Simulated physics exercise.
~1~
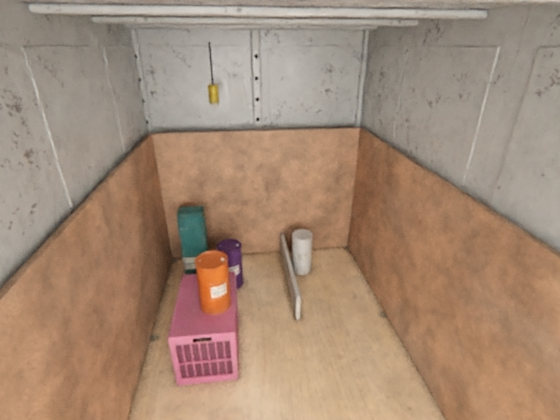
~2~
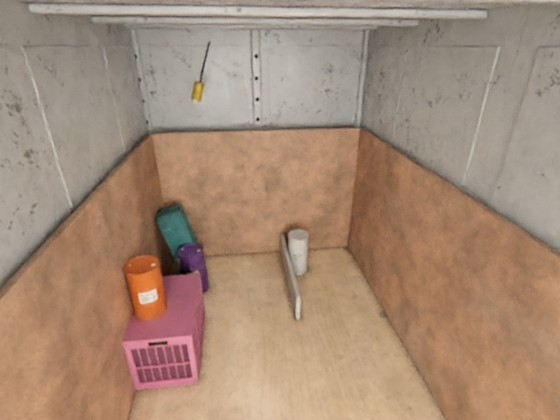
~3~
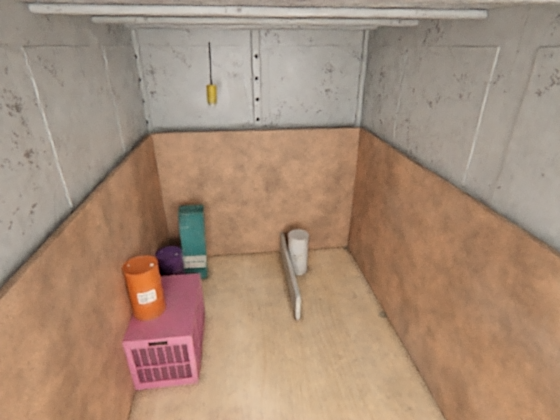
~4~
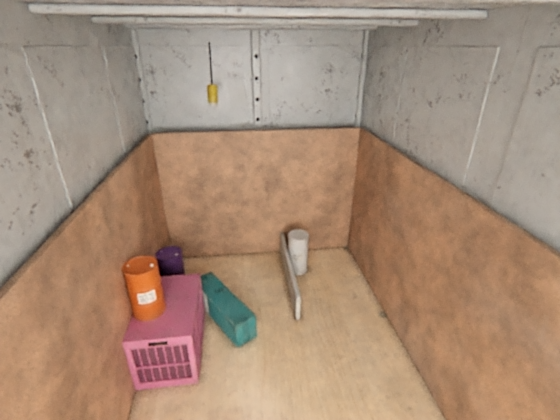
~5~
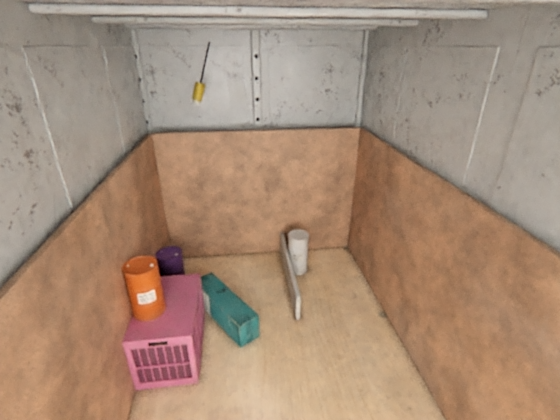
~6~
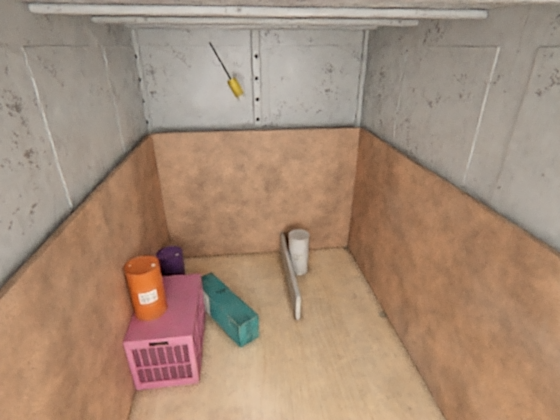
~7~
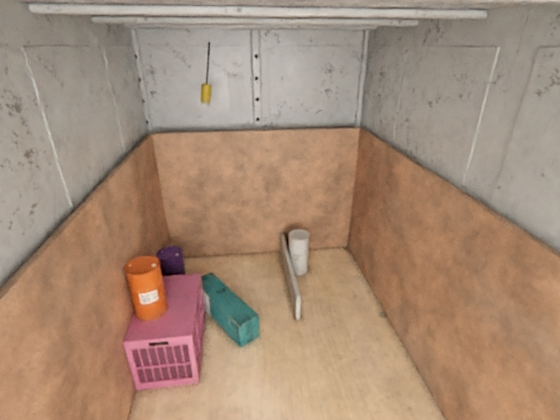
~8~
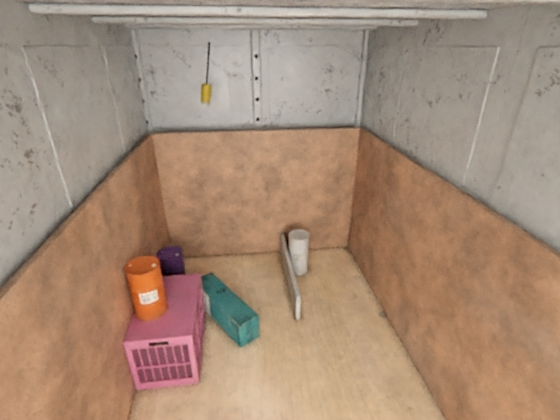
Pink crate carrying an orange canister slides left in a bay, purple canister shifting, turquoise box toppling, white canister staying upright.
